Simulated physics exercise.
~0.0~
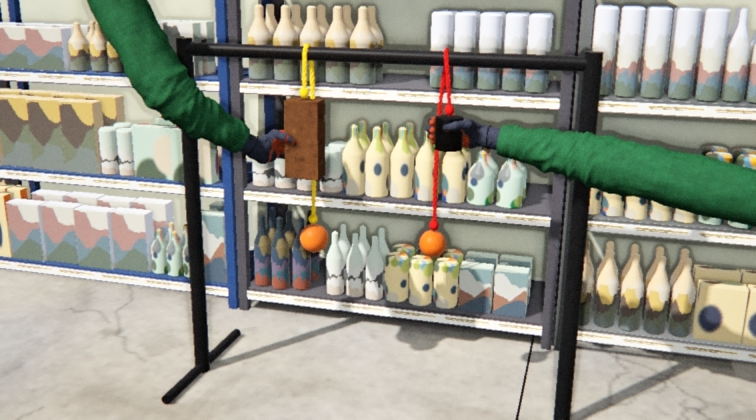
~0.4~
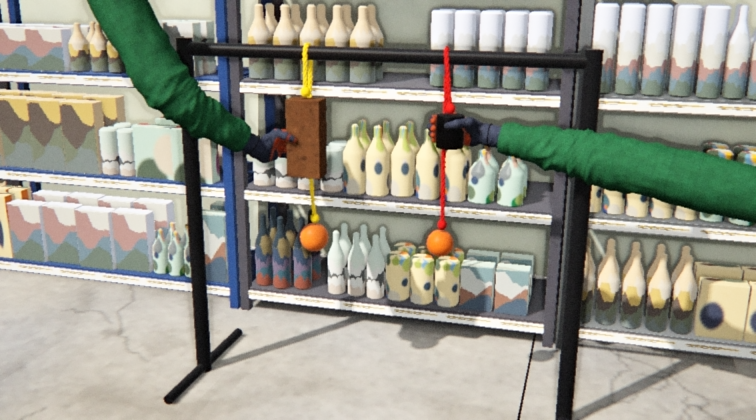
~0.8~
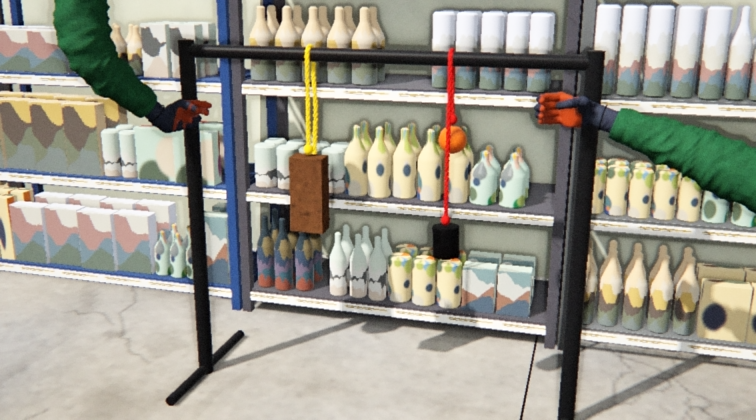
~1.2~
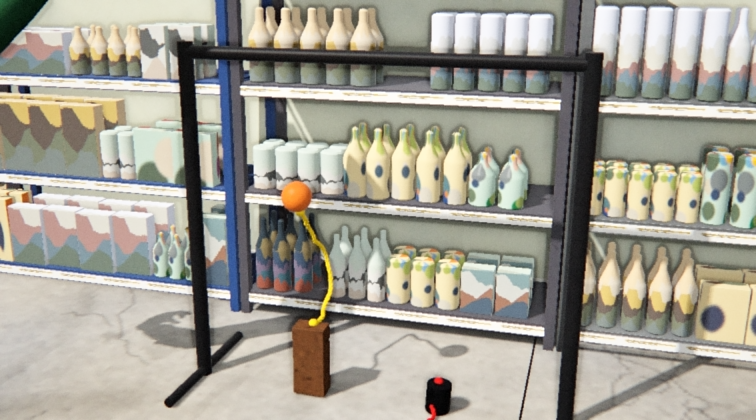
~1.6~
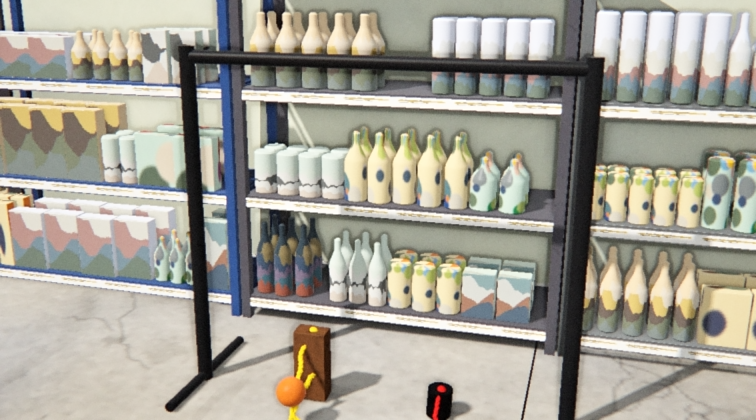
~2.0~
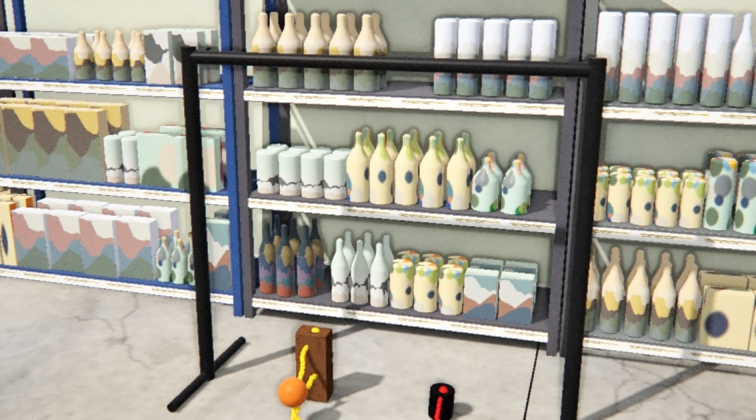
Two green-sleeved arms with dark gloves reach in from either side of a black metal frame, seen from the front in a store aisle with shelves of patterned bottles and boxes behind. The left hand holds a reddish-brown brick on a yellow rope, the right grips a small black object on a red rope, and an orange hangs below each. The hands let go and draw back, the brick and black object drop, and the right orange rises. Both ropes come off the bar, and the left orange falls after the brick. Finally, the brick, black object and left orange rest on the floor.
